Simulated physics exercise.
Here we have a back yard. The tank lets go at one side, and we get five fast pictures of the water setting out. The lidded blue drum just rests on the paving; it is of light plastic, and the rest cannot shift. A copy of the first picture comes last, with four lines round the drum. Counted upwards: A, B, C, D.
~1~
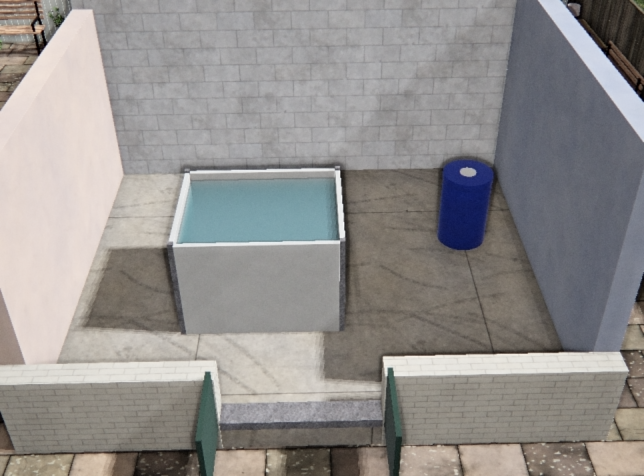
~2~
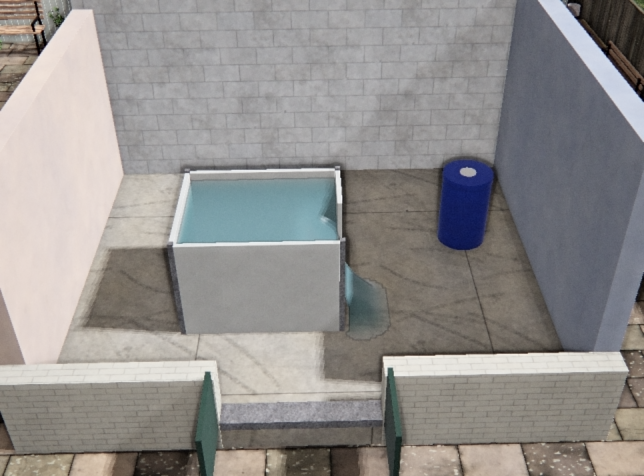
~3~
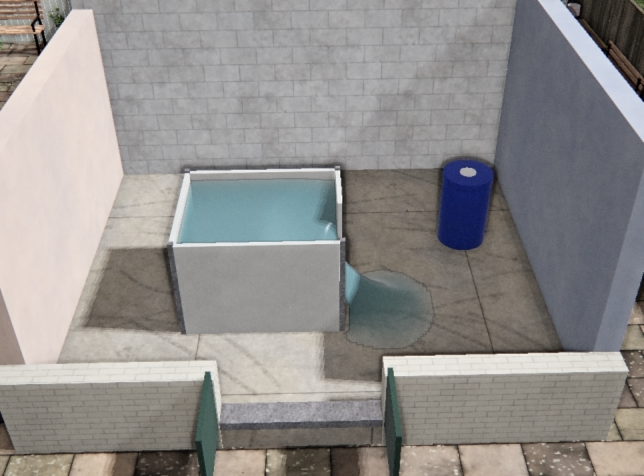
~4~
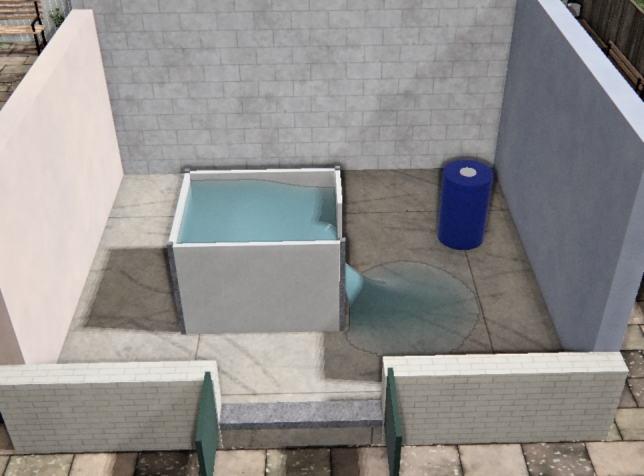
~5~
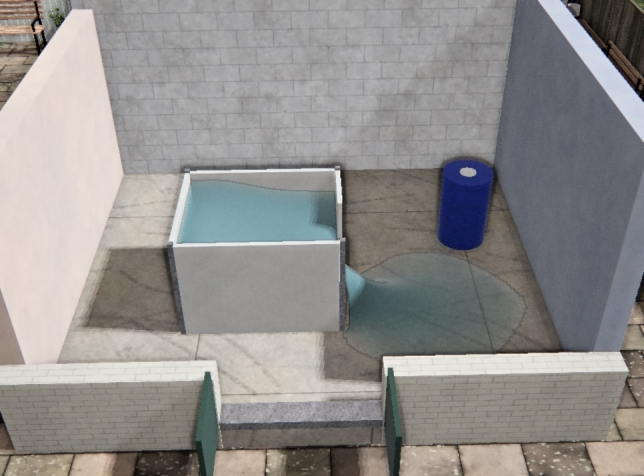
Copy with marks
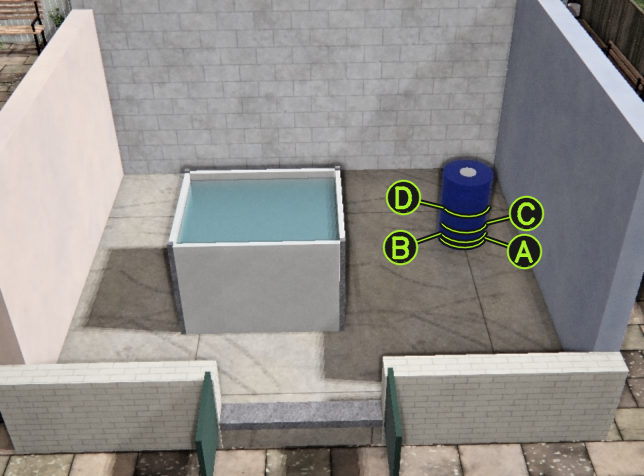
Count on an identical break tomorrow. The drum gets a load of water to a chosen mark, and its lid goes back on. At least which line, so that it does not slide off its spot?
Use mark D.
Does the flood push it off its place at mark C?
Yes.
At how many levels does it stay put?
One of the four.
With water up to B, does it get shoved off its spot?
Yes.
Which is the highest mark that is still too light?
C it is.
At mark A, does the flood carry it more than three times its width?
Yes.
On the marked copy, A at (465, 247); B at (465, 242); C at (467, 232); D at (469, 216); from the bottom up A, B, C, D.
With A, it is pushed about 7 times its own width away.
With B, it is pushed about 3 times its own width away.
With C, it is pushed about its own width away.
With D, it does not move.
